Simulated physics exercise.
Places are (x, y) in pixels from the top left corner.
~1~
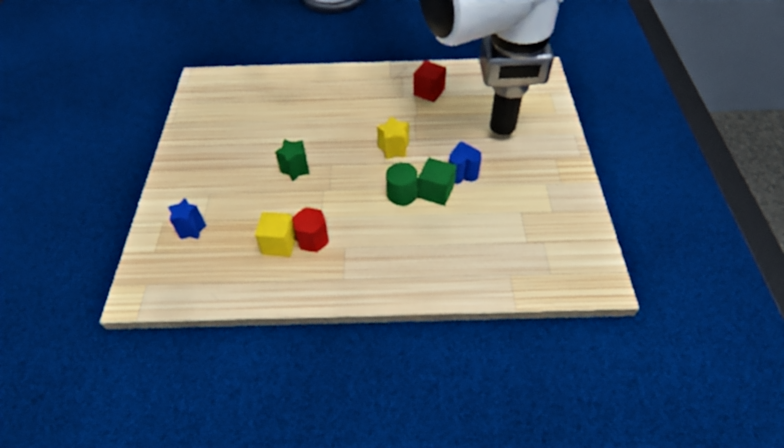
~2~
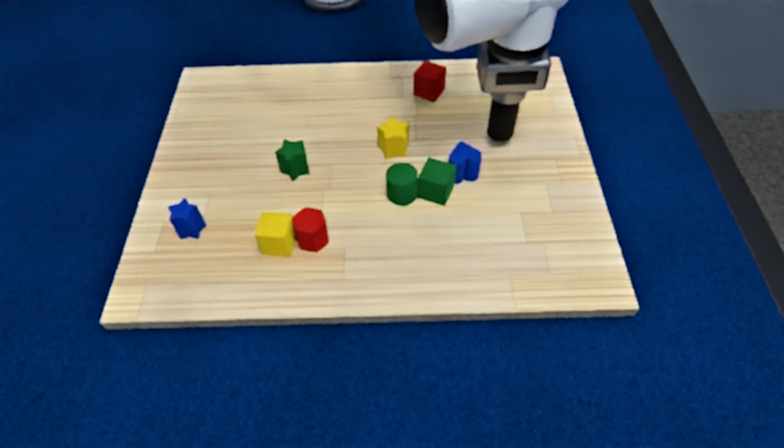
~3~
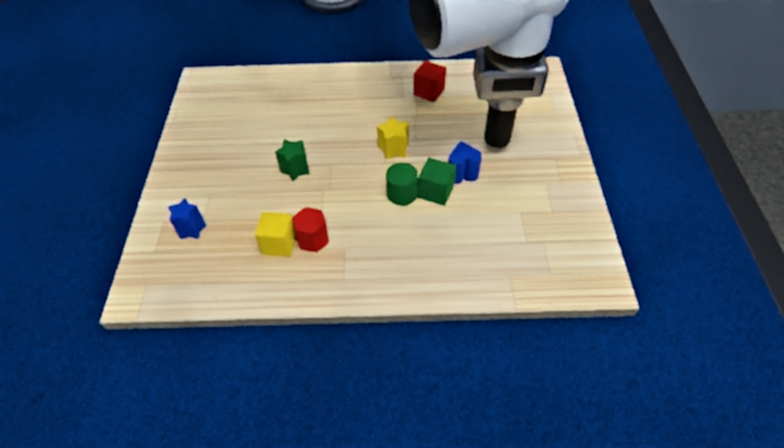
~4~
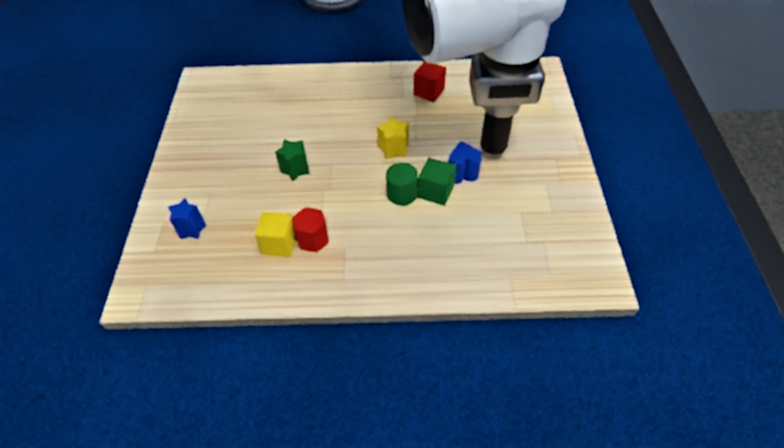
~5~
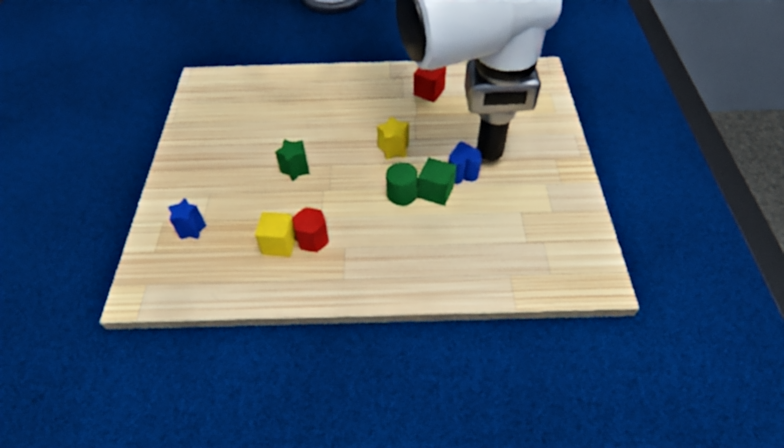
In the video, a robot arm with a dark, cylindrical pusher moves slowly down and slightly left toward a blue block on a wooden board, while the red, yellow, green and blue blocks all stay still.
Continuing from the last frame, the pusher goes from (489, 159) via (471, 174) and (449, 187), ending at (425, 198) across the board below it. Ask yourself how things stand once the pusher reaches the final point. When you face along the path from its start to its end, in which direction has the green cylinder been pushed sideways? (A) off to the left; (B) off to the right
(B)
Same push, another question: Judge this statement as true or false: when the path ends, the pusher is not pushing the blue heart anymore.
This is false.
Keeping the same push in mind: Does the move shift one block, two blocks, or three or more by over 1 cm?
The answer is three or more blocks, counting only moves over 1 cm.
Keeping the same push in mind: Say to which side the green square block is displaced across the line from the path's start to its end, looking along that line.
The answer is left: Facing from the path's start to its end, that's where the green square block shifts.
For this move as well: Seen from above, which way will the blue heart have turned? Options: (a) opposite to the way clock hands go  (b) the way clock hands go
My answer is option b.
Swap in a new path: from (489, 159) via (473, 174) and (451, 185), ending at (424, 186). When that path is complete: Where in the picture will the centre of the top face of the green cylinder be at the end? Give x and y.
It should be at about (366, 182).
On the path given first. One third of the way, pusher at (471, 167); green cylinder at (398, 174); green square block at (430, 177); blue heart at (447, 159), turned 35° clockwise.
Two thirds of the way, pusher at (450, 179); green cylinder at (388, 177); green square block at (414, 192); blue heart at (425, 173), turned 30° clockwise.
At the end, pusher at (426, 191); yellow star block not moved; green cylinder at (367, 182); green square block at (398, 208), turned 15° anticlockwise; blue heart at (400, 185), turned 25° clockwise.
